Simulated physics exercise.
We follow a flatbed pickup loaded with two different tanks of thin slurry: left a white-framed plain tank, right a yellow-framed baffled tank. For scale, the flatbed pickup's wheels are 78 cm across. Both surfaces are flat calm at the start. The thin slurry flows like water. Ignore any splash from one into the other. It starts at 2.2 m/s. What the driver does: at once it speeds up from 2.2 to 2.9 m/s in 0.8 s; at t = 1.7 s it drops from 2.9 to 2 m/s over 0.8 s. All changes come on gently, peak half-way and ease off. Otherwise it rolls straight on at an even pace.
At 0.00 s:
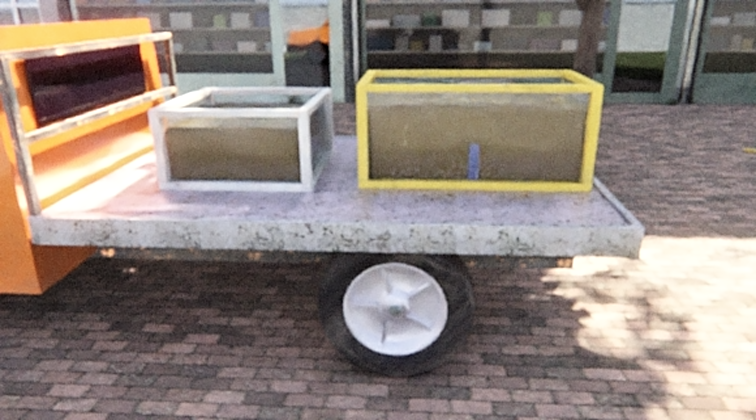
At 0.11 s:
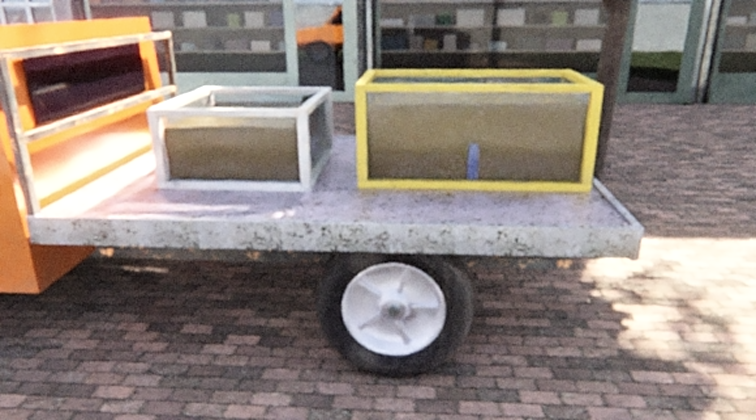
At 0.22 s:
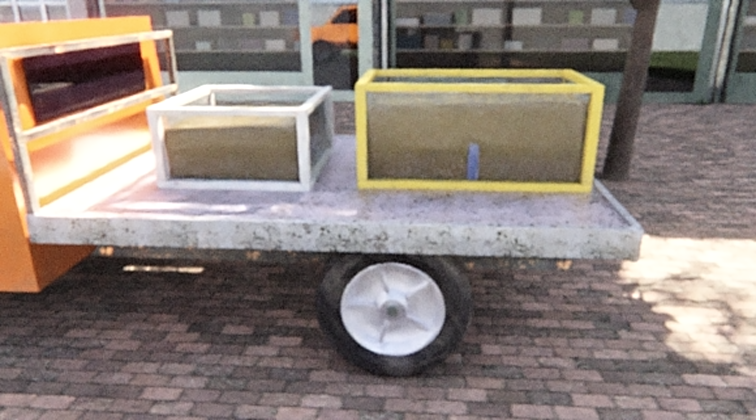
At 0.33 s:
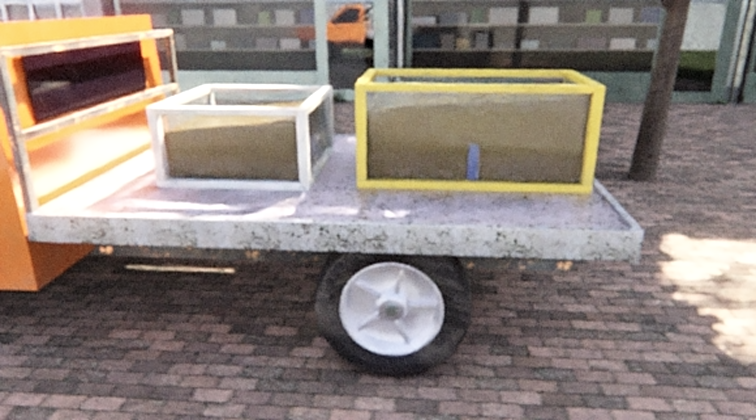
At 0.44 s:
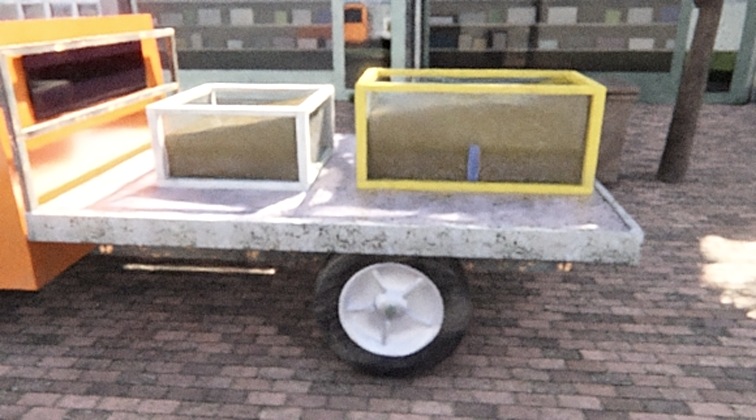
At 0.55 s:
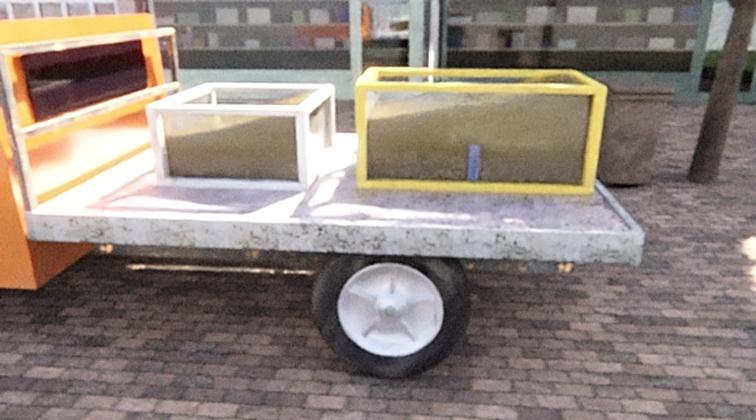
On a brick-paved street beside glass shopfronts, an orange flatbed pickup rolls left carrying a white-framed tank and a larger yellow-framed one, their murky liquid nearly level at first. As a tree trunk slides rightward behind the bed, the liquid in both gradually sinks toward the cab and climbs toward the rear.
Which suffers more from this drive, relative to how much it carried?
The left tank loses the larger share.
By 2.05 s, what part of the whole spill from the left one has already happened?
About 0 per cent.
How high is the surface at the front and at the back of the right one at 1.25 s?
About 46 cm in front and 40 cm behind.
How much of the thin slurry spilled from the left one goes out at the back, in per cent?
Some 10 per cent of it.
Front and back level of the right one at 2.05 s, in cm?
Front 42 cm, back 42 cm.
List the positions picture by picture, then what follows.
Left tank, front level (183, 124), back level (290, 125); right tank, front level (382, 103), back level (570, 102); the front is on the left, levels are read along the near walls, in the first picture.
Left tank, front level (181, 124), back level (289, 125); right tank, front level (381, 102), back level (570, 101), in the second picture.
Left tank, front level (181, 124), back level (289, 123); right tank, front level (382, 103), back level (571, 101), in the third picture.
Left tank, front level (182, 129), back level (288, 116); right tank, front level (381, 110), back level (572, 95), in the fourth picture.
Left tank, front level (182, 132); right tank, front level (382, 115), in the fifth picture.
Left tank, front level (182, 133); right tank, front level (382, 117), back level (575, 85), in the sixth picture.
After 1.25 s the left one has lost nothing (front 37 cm, back 24 cm); the right one has lost nothing (front 47 cm, back 40 cm).
After 2.05 s the left one has lost nothing (front 35 cm, back 25 cm); the right one has lost nothing (front 42 cm, back 41 cm).
After 3.05 s the left one has lost 3 per cent, over the front (front 21 cm, back 37 cm); the right one has lost nothing (front 40 cm, back 45 cm).
After 5.49 s the left one has lost 5 per cent, over the front, a little elsewhere; the right one has lost nothing.
